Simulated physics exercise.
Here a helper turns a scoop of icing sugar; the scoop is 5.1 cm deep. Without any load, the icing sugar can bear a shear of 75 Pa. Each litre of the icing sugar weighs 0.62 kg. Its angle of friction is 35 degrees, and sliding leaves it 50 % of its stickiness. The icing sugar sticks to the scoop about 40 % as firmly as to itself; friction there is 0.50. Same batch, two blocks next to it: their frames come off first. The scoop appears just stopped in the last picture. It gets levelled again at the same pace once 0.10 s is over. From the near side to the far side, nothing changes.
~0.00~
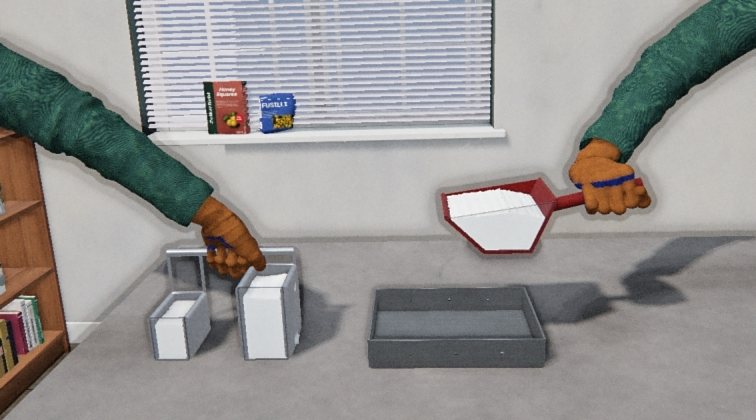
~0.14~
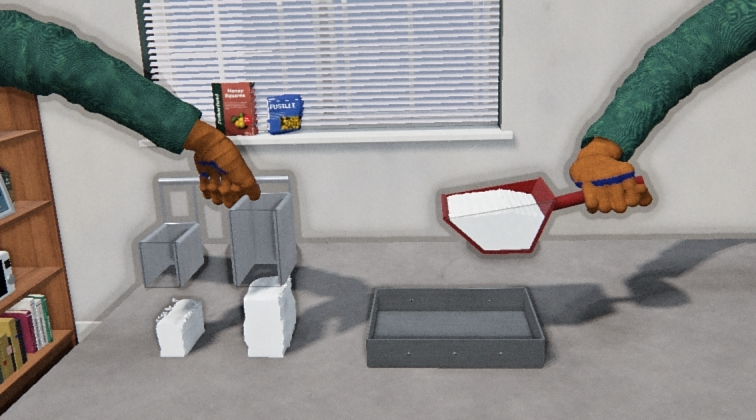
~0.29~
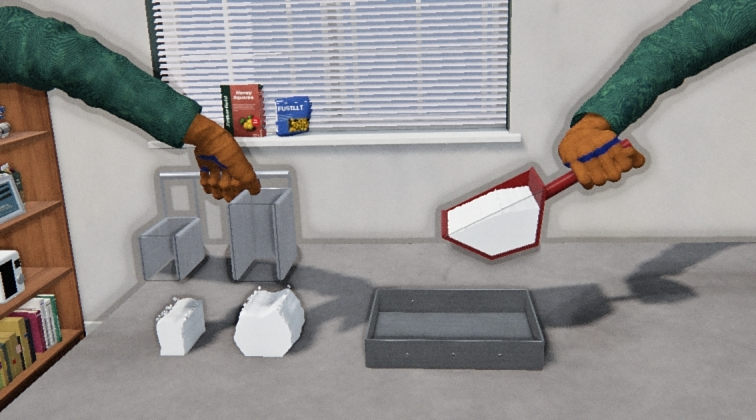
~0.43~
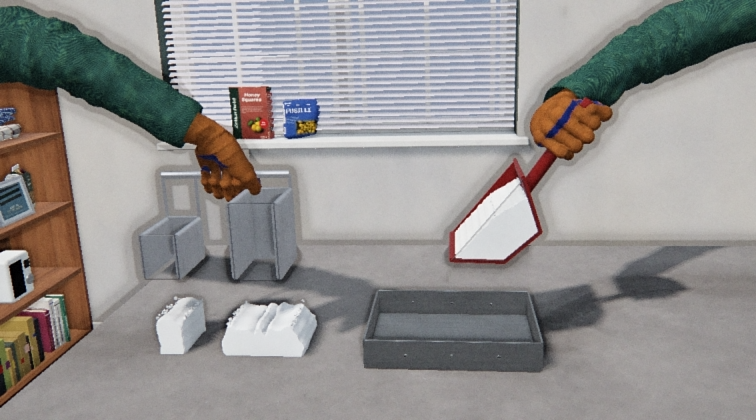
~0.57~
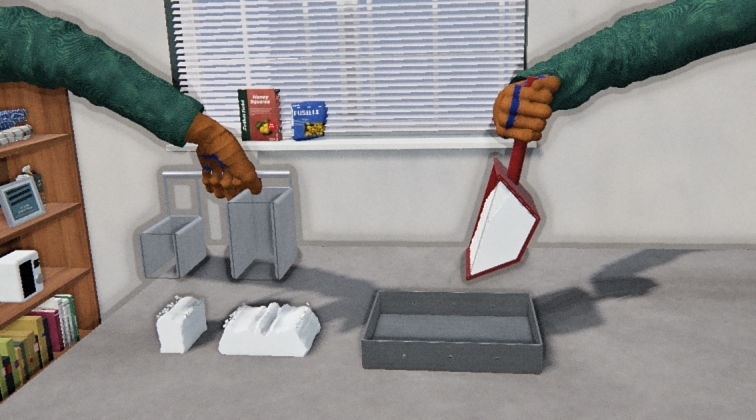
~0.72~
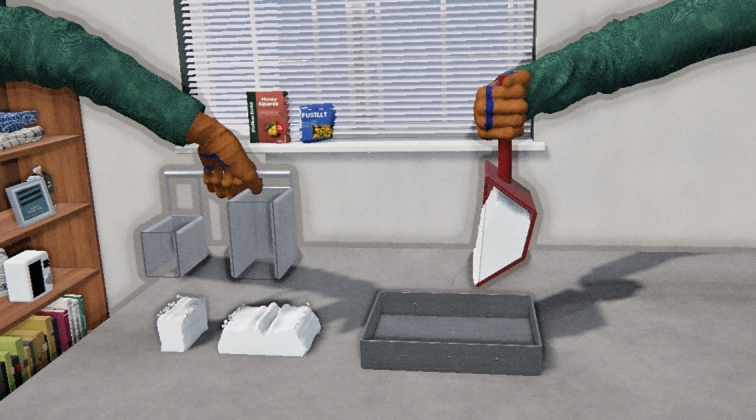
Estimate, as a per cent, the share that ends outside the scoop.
The estimate is close to 60 %.
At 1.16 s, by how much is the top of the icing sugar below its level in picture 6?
I'd put it at close to 4.0 cm.
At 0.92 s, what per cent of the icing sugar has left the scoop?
Roughly 35 per cent.
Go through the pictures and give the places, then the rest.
In the first frame, lip at (448, 217), tilt 0 degrees; top of the icing sugar at (508, 213); blocks stand 5.7 cm, 10 cm (left to right).
In the second frame, lip at (447, 217), tilt 1 degrees; top of the icing sugar at (509, 213); blocks stand 5.7 cm, 9.8 cm (left to right).
In the third frame, lip at (445, 235), tilt 18 degrees; top of the icing sugar at (536, 209); blocks stand 5.7 cm, 7.5 cm (left to right).
In the fourth frame, lip at (451, 258), tilt 42 degrees; top of the icing sugar at (524, 200); blocks stand 5.7 cm, 5.1 cm (left to right).
In the fifth frame, lip at (467, 277), tilt 66 degrees; top of the icing sugar at (510, 196); blocks stand 5.7 cm, 4.8 cm (left to right).
In the sixth frame, lip at (477, 283), tilt 77 degrees; top of the icing sugar at (499, 203); blocks stand 5.7 cm, 4.7 cm (left to right).
After 0.92 s, the scoop is at 72 degrees and 33 % has left it.
After 1.16 s, the scoop is at 34 degrees and 60 % has left it.
After 1.40 s, the scoop is at 1 degrees and 60 % has left it.
After 1.64 s, the scoop is at 0 degrees and 60 % has left it.
After 1.74 s, at the end, the scoop is at 0 degrees and 60 % has left it.
